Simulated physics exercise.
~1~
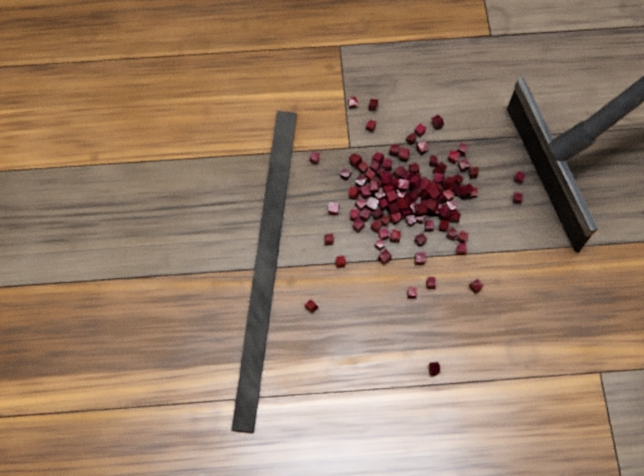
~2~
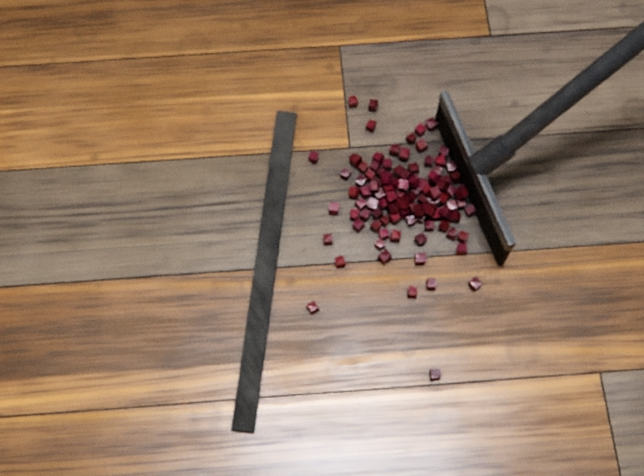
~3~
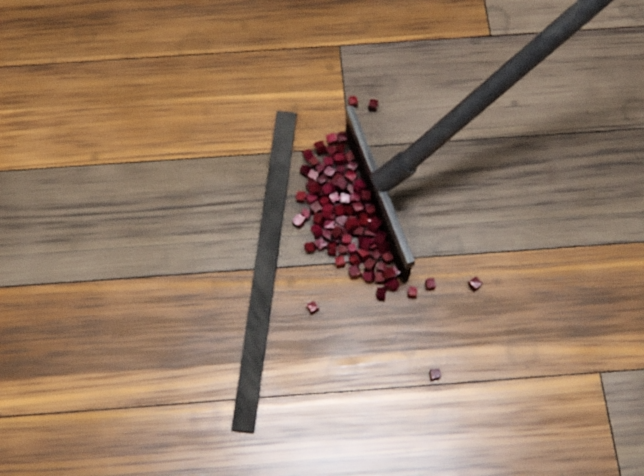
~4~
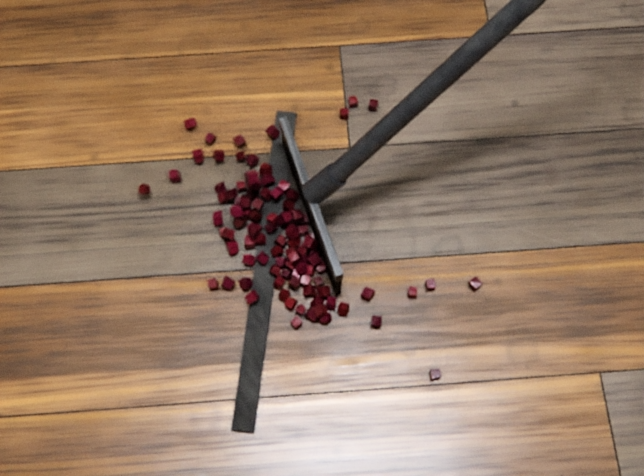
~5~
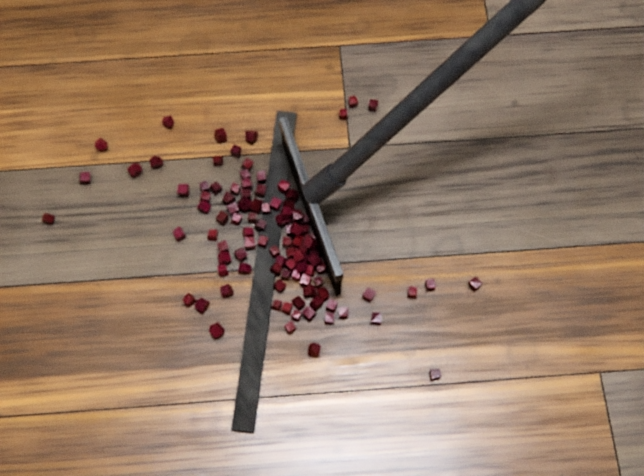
A loose heap of dark red beetroot cubes lies on a floor of brown and grey wooden planks, seen from above at an angle. To its left a flat dark strip stays fixed, and to its right stands a black squeegee on a long grey handle. The squeegee slides left, reaches the cubes and packs them into a tight band along its blade. It pushes them onto the strip and stops over its upper part. Cubes tumble onward and scatter across the planks to the left, while many remain on or near the strip and a few stragglers sit at right.
